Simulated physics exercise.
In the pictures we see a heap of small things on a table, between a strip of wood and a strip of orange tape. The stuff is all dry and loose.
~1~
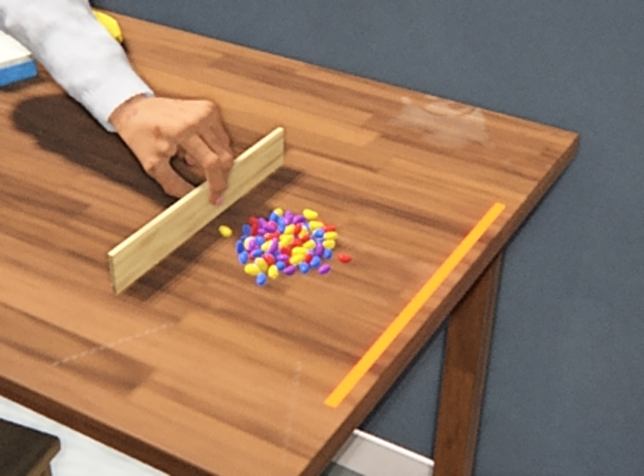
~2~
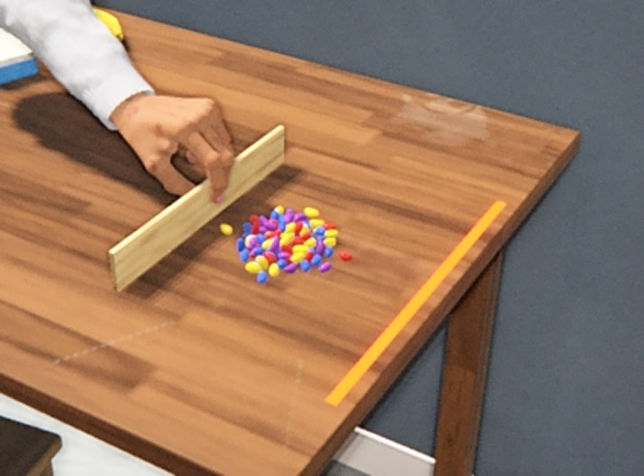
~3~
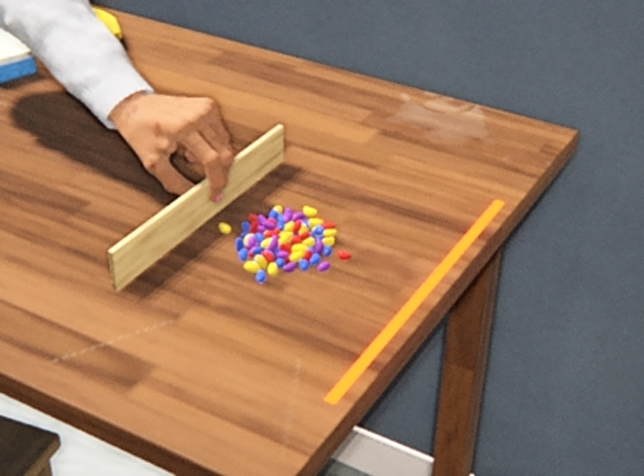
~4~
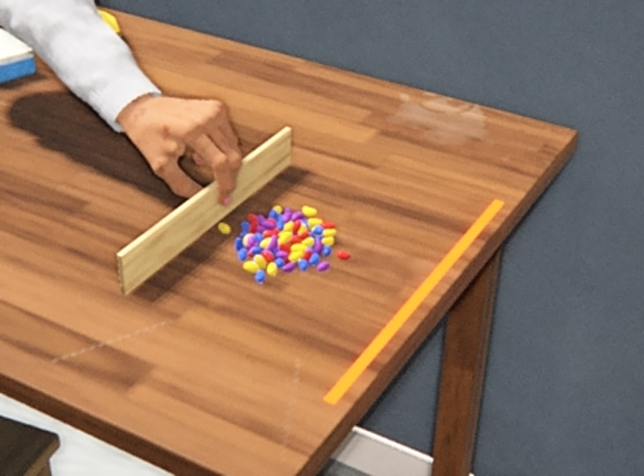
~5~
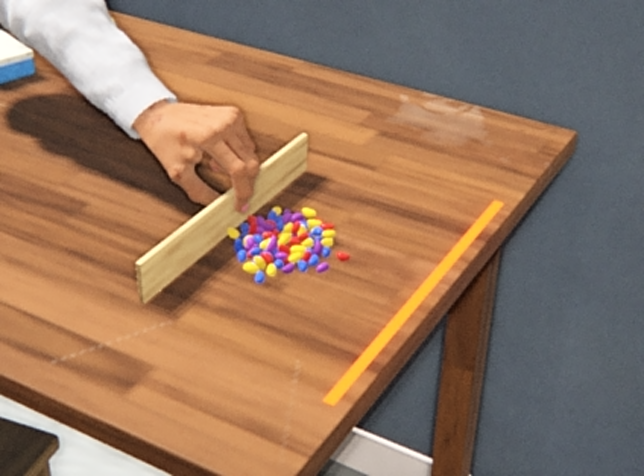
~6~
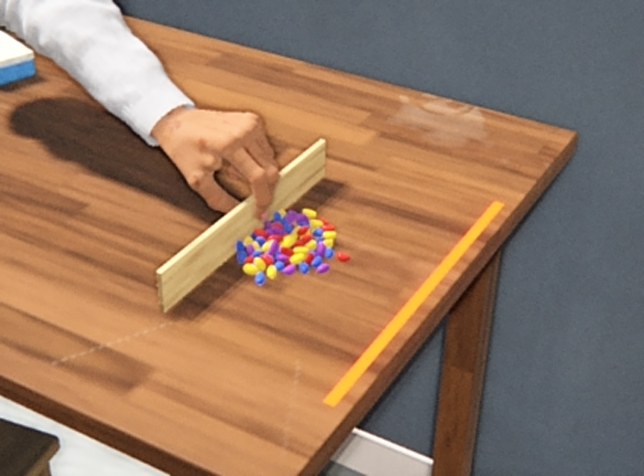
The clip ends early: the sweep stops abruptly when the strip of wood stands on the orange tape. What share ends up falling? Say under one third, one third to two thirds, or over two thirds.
The share that falls is over two thirds.
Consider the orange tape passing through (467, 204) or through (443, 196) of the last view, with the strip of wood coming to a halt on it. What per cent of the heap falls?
The shares are 40 and 10 percent, in that order.
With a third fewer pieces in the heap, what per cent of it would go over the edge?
I'd say close to 90 %.
Shortly afterwards, strip of wood still moving, near (340, 229); heap all on the table, its front near (416, 276).
Next, strip of wood stopped at the orange tape; heap near two thirds over the edge.
Some moments later, strip of wood stopped at the orange tape; heap the bulk over the edge.
In the end, strip of wood stopped at the orange tape; heap the bulk over the edge.
